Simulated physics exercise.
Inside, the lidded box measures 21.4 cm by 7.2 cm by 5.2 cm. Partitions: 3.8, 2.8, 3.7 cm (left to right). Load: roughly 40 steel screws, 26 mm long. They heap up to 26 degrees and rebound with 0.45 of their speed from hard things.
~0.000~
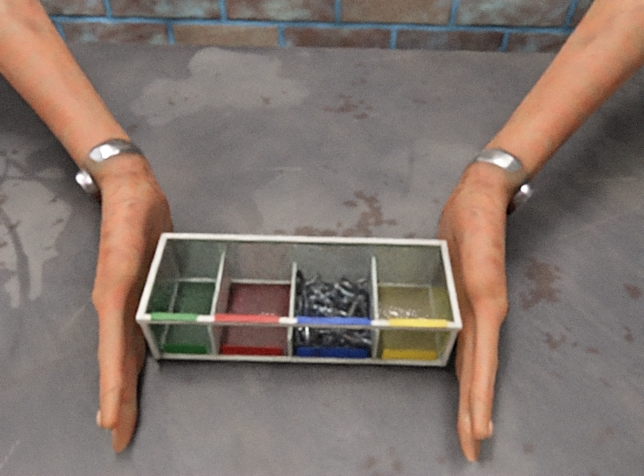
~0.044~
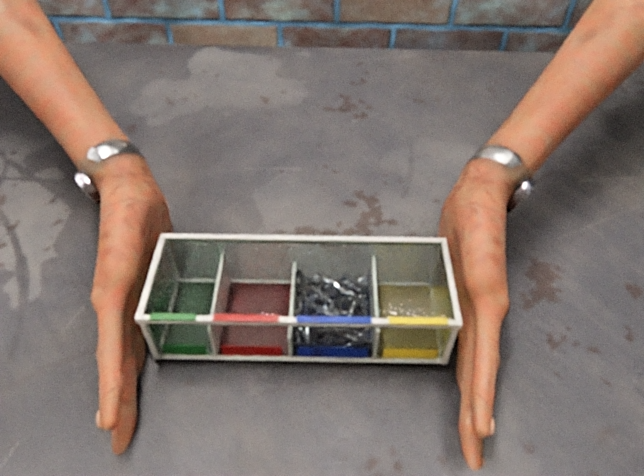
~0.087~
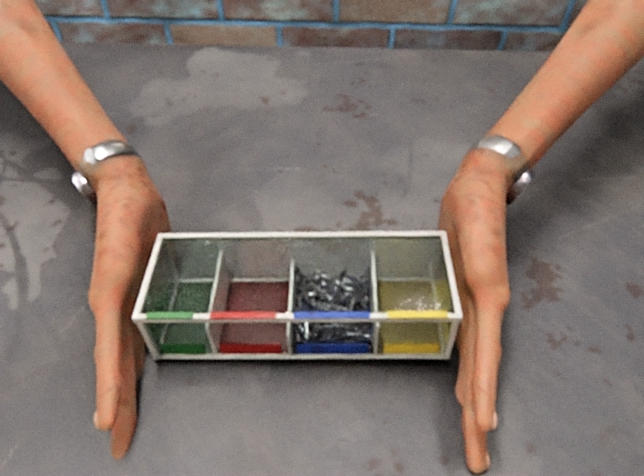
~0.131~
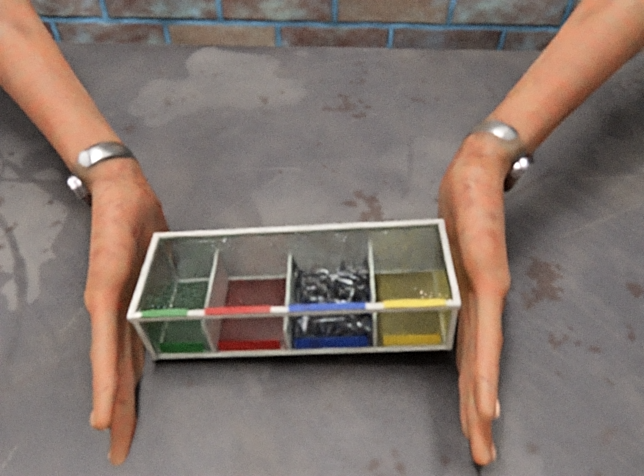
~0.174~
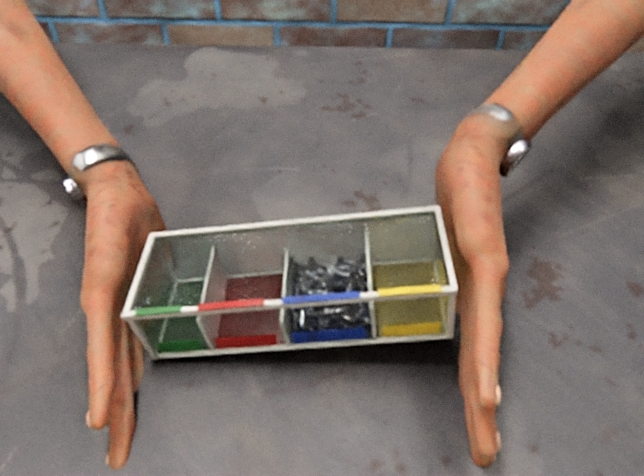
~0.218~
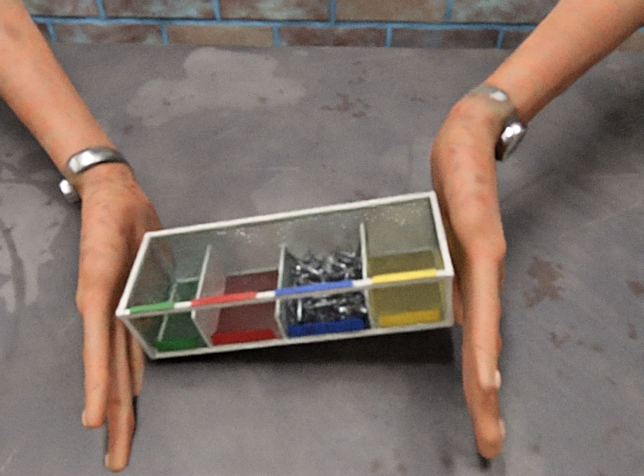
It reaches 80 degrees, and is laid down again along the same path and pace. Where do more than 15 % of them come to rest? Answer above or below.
Red above, blue above, green below, yellow below.
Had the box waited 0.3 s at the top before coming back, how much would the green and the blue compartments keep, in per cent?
In that case green 10, blue 50.
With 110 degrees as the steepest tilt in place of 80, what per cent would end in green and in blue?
Green 45, blue 0.
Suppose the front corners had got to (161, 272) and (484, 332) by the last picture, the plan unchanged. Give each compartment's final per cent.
Red 0; blue 90; green 0; yellow 10.
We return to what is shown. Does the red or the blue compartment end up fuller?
The blue one has more.
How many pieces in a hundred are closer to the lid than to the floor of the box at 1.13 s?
Some 20 per cent.
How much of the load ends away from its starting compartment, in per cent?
Roughly 35 per cent.
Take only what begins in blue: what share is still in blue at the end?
Some 60 per cent.
Then, at 1.13 s, tilt 80 degrees; red 10 %, blue 90 %.
After 1.73 s, tilt 36 degrees; red 35 %, blue 65 %.
After 2.39 s, tilt 0 degrees; red 35 %, blue 65 %.
At rest (3.0 s), red 35 %, blue 65 %, green 0 %, yellow 0 %.
